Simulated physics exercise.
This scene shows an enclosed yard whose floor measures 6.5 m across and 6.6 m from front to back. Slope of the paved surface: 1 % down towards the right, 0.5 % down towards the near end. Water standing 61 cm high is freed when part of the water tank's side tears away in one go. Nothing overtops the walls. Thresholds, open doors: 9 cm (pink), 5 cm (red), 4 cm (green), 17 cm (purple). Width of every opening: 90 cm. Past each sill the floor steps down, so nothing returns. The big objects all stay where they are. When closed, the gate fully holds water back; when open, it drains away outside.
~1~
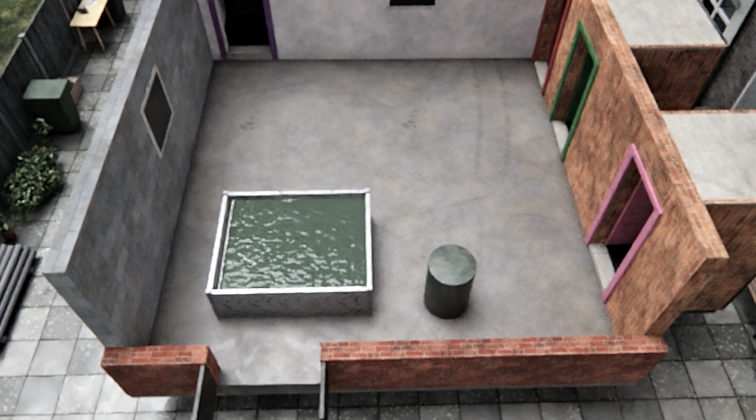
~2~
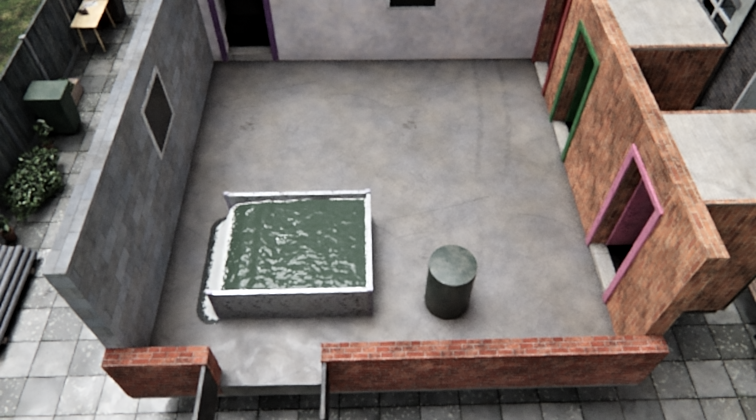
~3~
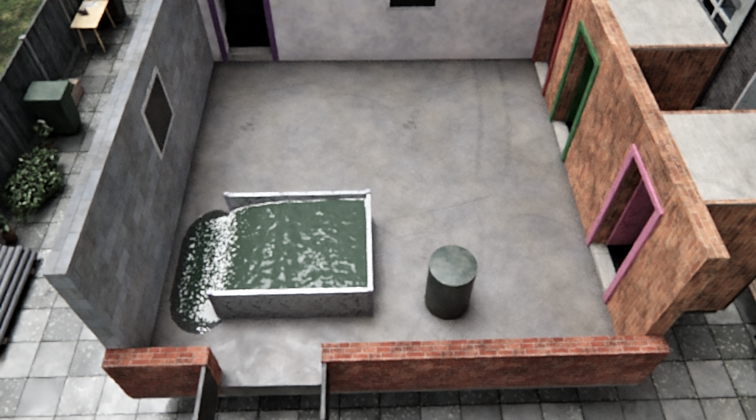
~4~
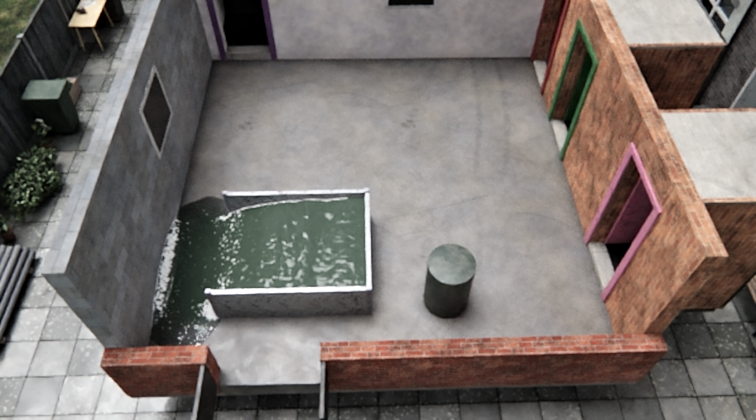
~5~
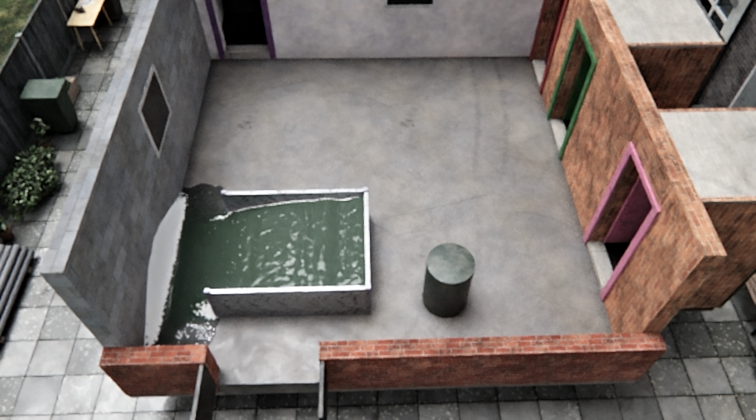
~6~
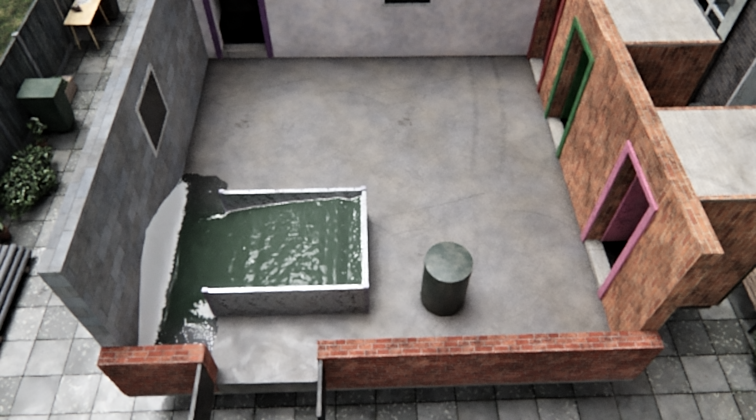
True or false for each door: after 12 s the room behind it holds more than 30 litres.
Pink door: False; red door: True; green door: True; purple door: False.
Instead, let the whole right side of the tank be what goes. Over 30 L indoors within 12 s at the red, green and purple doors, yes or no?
At red the amount is higher than the mark, at green it is higher than the mark, and at purple it is beneath the mark.
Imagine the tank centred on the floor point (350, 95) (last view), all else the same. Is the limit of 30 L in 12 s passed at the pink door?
Lab note: Pink door, limit held.
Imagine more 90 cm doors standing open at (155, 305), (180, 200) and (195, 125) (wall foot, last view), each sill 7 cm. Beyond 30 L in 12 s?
In sequence the answers are more than that, more than that and less than that.
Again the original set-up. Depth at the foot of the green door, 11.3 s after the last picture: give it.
Roughly 7.5 cm.
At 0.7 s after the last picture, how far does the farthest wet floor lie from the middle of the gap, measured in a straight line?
3.4 m.
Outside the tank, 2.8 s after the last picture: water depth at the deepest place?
About 21 cm.
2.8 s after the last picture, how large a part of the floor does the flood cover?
Near 45 per cent is wet.
Then, 0.7 s after the last picture water covers 10 % of the floor and is deepest (52 cm) near (144, 356); pink door not reached, red door not reached, green door not reached, purple door not reached.
Then, 1.5 s after the last picture water covers 30 % of the floor and is deepest (42 cm) near (144, 356); pink door not reached, red door not reached, green door not reached, purple door not reached.
Then, 2.8 s after the last picture water covers 45 % of the floor and is deepest (21 cm) near (615, 356); pink door not reached, red door not reached, green door not reached, purple door 18 cm at the sill, 3 L in.
Then, 6.3 s after the last picture water covers 80 % of the floor and is deepest (14 cm) near (141, 368); pink door 6 cm at the sill, 1 L in, red door 10 cm at the sill, 33 L in, green door 7 cm at the sill, 4 L in, purple door 6 cm at the sill, 4 L in.
Then, 11.3 s after the last picture water covers 90 % of the floor and is deepest (10 cm) near (560, 248); pink door 7 cm at the sill, 1 L in, red door 7 cm at the sill, 85 L in, green door 7 cm at the sill, 54 L in, purple door 3 cm at the sill, 4 L in.
